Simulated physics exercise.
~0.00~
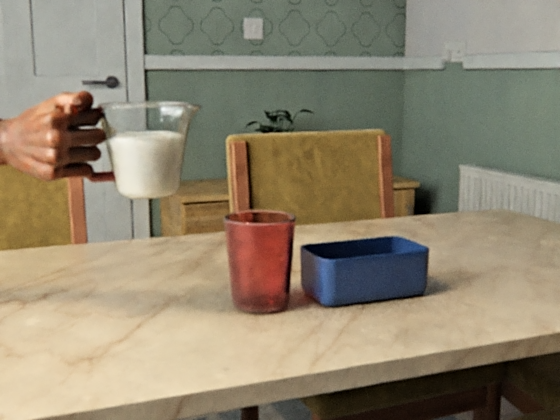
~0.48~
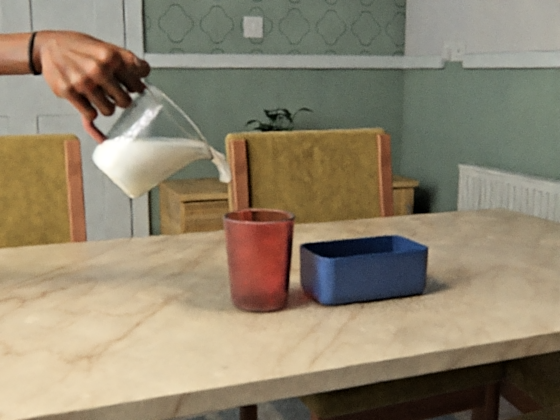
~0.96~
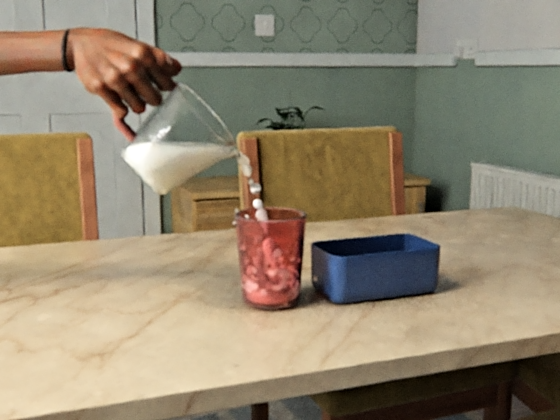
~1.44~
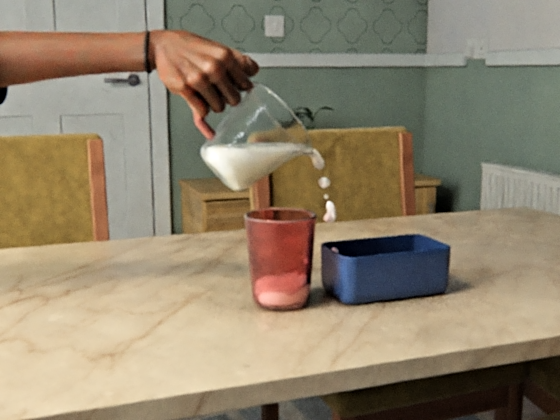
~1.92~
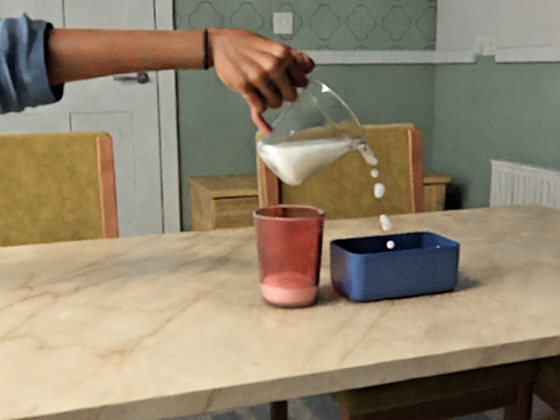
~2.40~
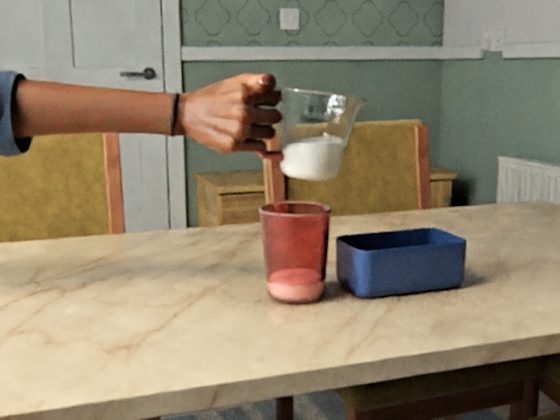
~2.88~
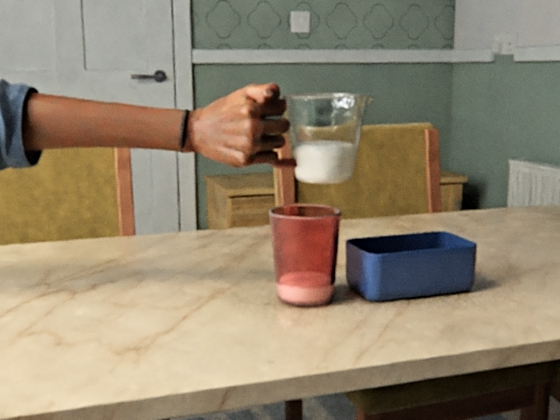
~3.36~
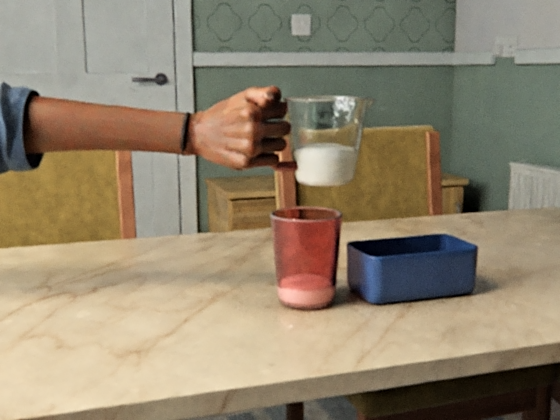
A hand holds a clear glass measuring jug of milk above a marble-topped table, seen from the front at slightly above table height, with mustard chairs and a green wall behind. A translucent red drinking glass stands near the middle, with an empty blue box to its right. The hand tips the jug steeply rightwards, and milk falls into the red glass. Still pouring, it moves right until the milk drops into the blue box, while the view drifts slightly. The hand then levels the jug and holds it still, partly full, with a shallow layer of milk in the glass.
